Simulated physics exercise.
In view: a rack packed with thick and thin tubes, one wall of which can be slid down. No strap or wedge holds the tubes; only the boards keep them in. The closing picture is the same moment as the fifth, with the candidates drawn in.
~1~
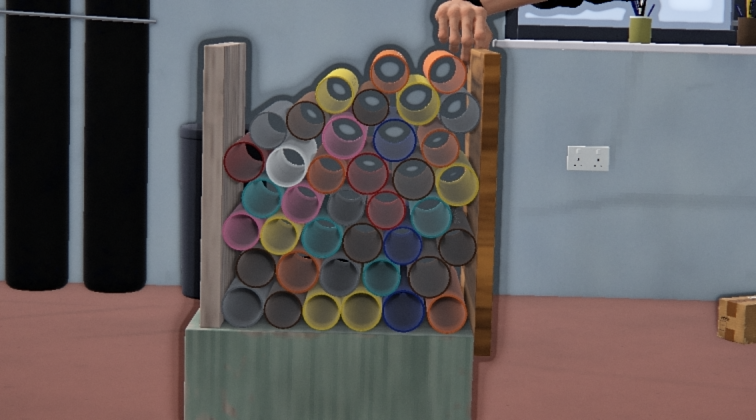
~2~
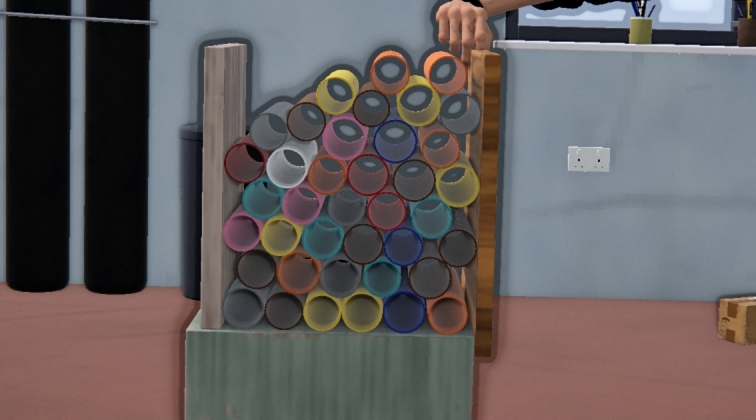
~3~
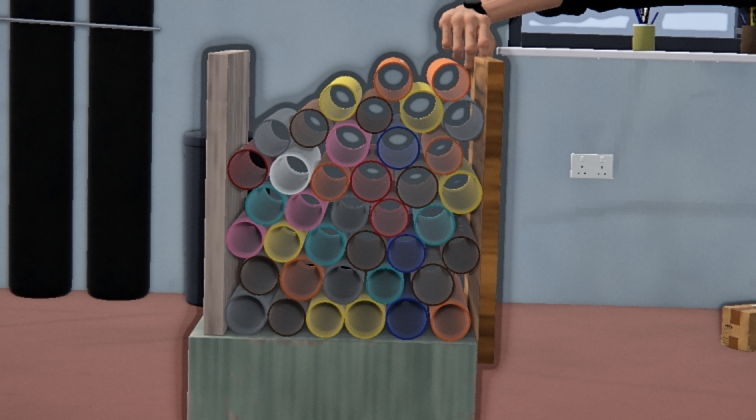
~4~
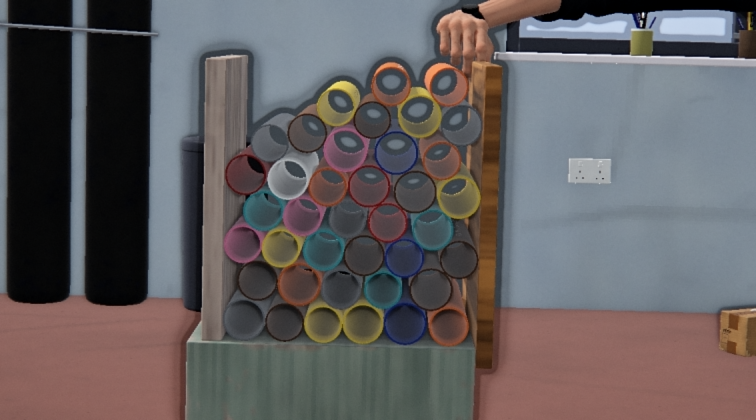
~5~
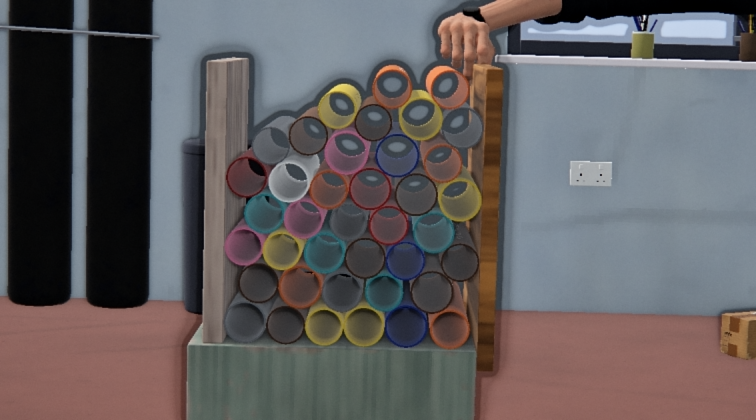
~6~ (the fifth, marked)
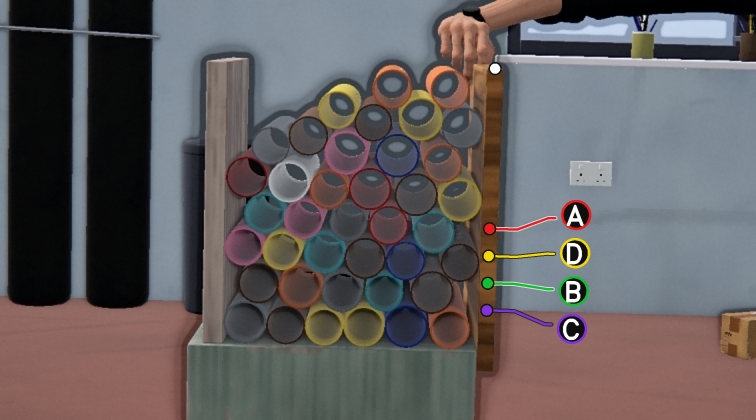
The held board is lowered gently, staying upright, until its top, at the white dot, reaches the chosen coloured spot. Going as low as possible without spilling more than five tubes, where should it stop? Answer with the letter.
It can be let down to A.
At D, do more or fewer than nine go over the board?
Fewer than nine.
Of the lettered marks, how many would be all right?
The number is one.
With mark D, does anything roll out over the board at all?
Yes, at D.
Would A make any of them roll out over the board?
Yes, at A.
On the marked copy, A at (490, 229); B at (488, 283); C at (487, 310); D at (489, 256); the white dot at (495, 69).
With A. Early on, top of the board (483, 139).
Further on, top of the board (481, 217).
At the end, top of the board (480, 228), two out over the board.
As for the rest, B six out over the board; C more than five out over the board; D six out over the board.
